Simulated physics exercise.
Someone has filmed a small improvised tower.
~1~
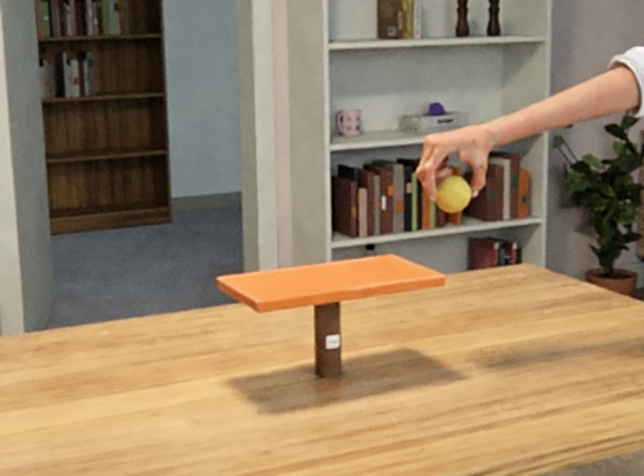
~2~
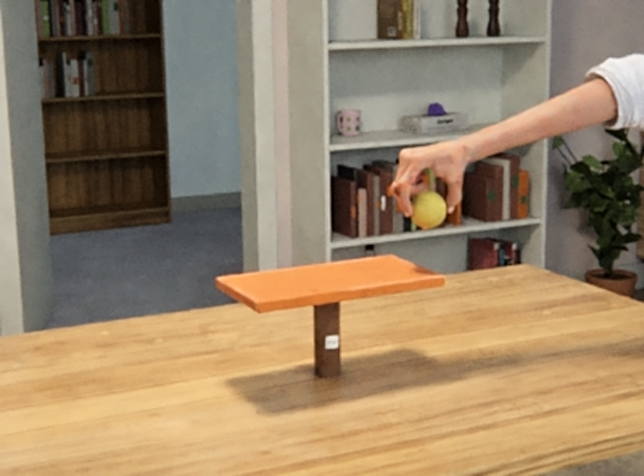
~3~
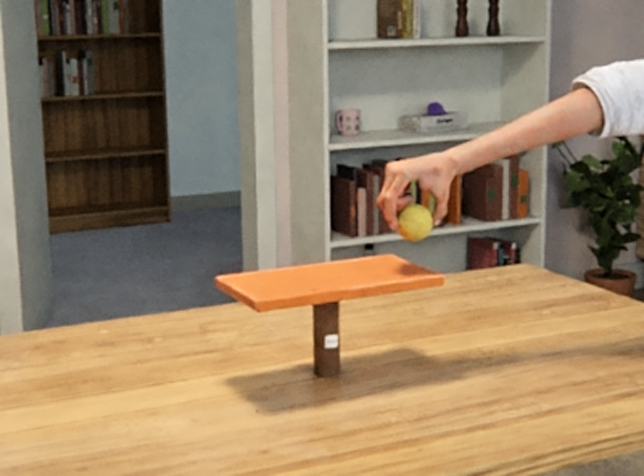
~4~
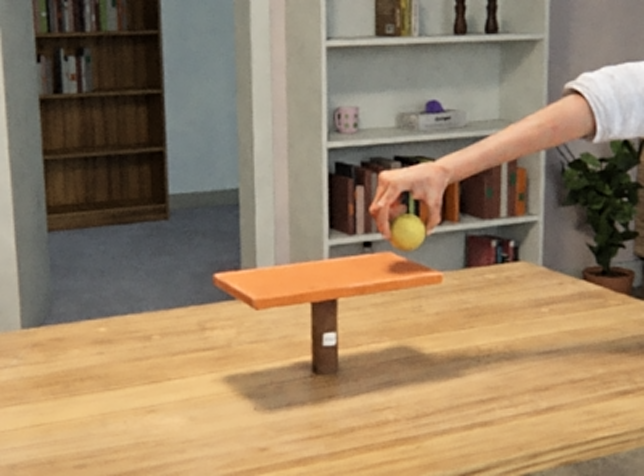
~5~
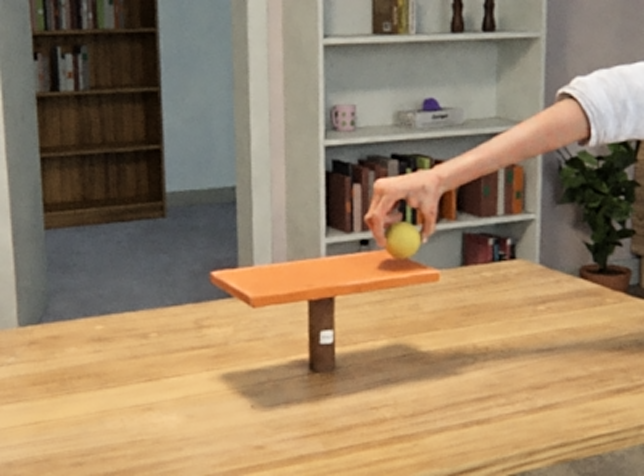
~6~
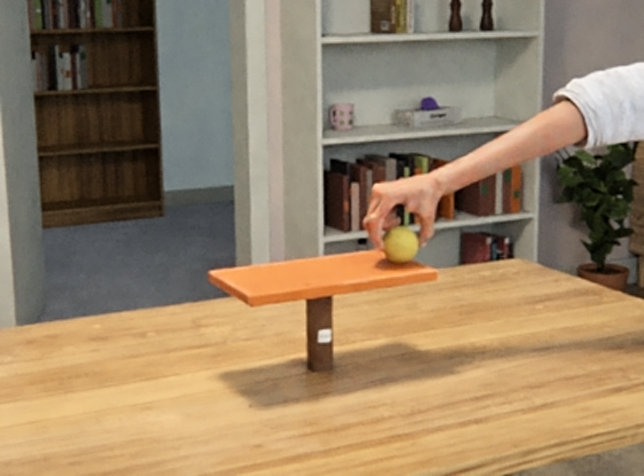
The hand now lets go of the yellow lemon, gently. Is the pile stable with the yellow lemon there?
It gives way.
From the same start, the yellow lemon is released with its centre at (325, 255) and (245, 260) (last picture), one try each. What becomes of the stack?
In the first case it holds; in the second case it loses its balance.
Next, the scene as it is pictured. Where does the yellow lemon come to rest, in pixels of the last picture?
Around (407, 340).
Then, 0.40 s past the last view, yellow lemon now fallen; orange lid rocked 59° from its first pose.
Then, 0.70 s past the last view, orange lid rocked 59° from its first pose; brown shaker rocked 10° from its first pose.
Then, 0.90 s past the last view, brown shaker and orange lid now fallen.
Then, 1.00 s past the last view, things are still on the move.
Finally, fallen, brown shaker, orange lid and yellow lemon. Final places as the last picture's camera would see them, yellow lemon near (407, 340). The stack loses its balance.
